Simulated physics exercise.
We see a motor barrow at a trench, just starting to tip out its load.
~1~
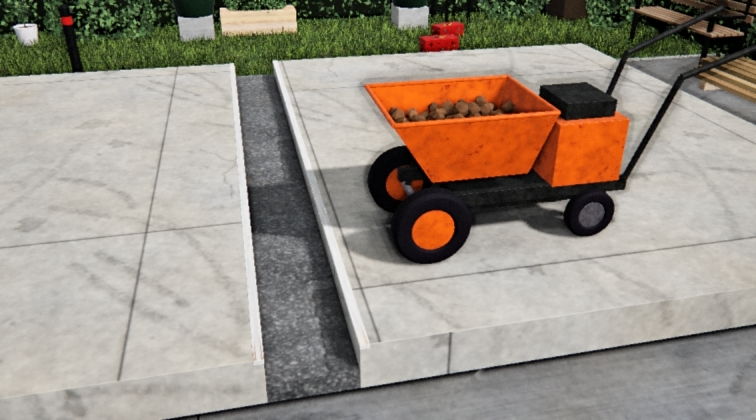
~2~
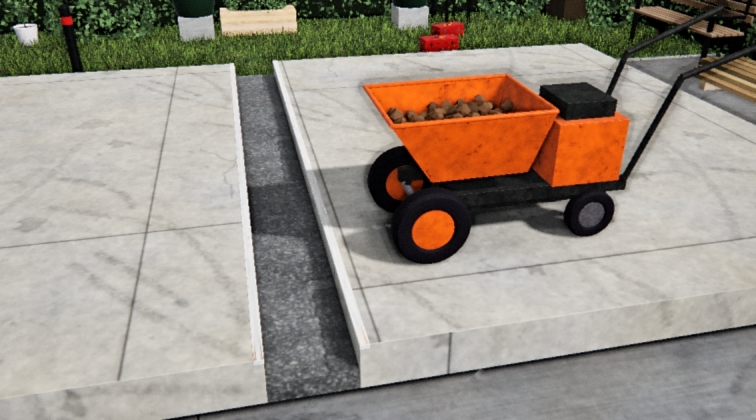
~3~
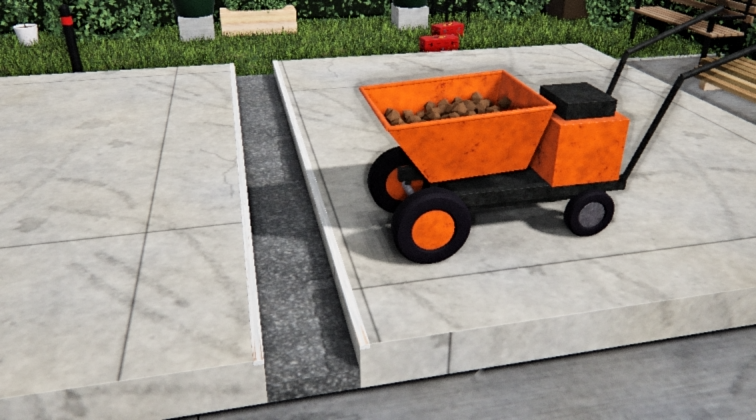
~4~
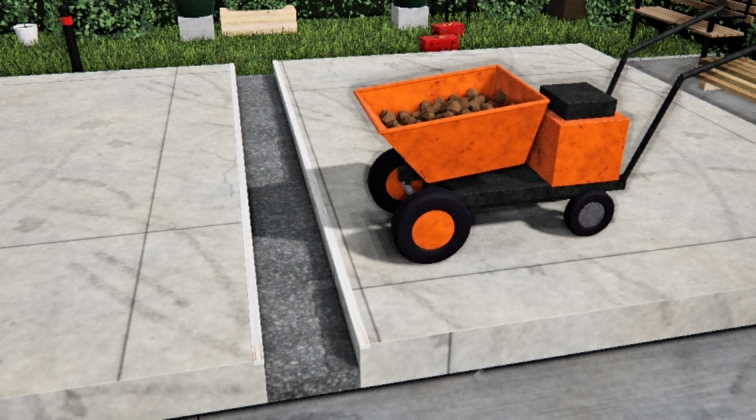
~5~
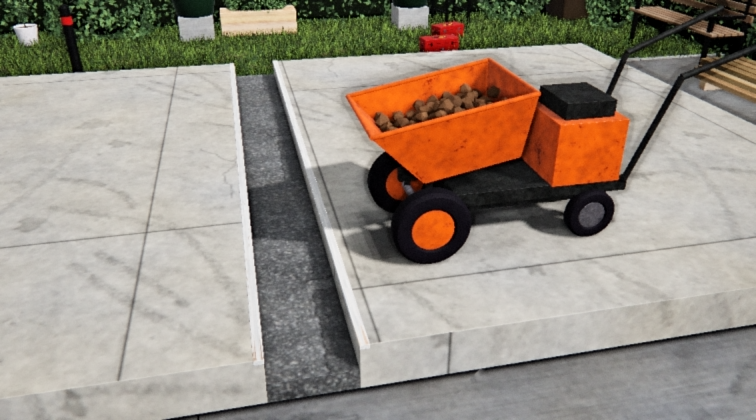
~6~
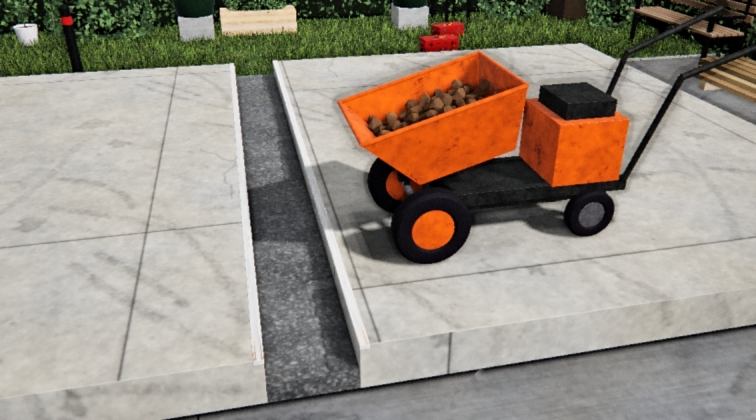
The orange skip of a motor barrow, loaded with brown clods, sits level at first beside a shallow trench between pale stone slabs. It then tilts gradually to the left, its front lip dipping and its rear rising clear, while the wheels and the clods' heap stay in place.
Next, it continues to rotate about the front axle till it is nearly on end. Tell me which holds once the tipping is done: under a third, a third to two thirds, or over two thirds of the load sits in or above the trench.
Watching it, what goes in is in excess of two thirds of the load.
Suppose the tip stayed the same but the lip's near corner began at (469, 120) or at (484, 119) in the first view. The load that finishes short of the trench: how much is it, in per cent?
First some 30, then 50 per cent.
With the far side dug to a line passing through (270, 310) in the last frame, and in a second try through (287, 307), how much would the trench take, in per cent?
Near 80 % and 60 %.
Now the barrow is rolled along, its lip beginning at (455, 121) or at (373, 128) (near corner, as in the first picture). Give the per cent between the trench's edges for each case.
Okay, so the first one ends at 60 % and the second at 80 %.
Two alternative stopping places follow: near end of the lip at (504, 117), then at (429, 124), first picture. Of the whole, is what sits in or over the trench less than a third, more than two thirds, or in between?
The first try: Under a third. The second: Above two thirds.
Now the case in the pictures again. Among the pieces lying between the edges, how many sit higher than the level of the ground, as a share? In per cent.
20 in a hundred.
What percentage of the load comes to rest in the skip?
Roughly 0 %.
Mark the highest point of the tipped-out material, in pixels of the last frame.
Close to (269, 238).
Soon, skip tipped steeply; all in the skip.
A while on, skip tipped steeply; most in the skip; a small part in or heaped over the trench; a stray few beyond it.
Towards the end, skip tipped right over; about a quarter in the skip; most in or heaped over the trench; a small part beyond it.
Finally, skip tipped right over; a stray few in the skip; nearly all in or heaped over the trench; a small part beyond it.
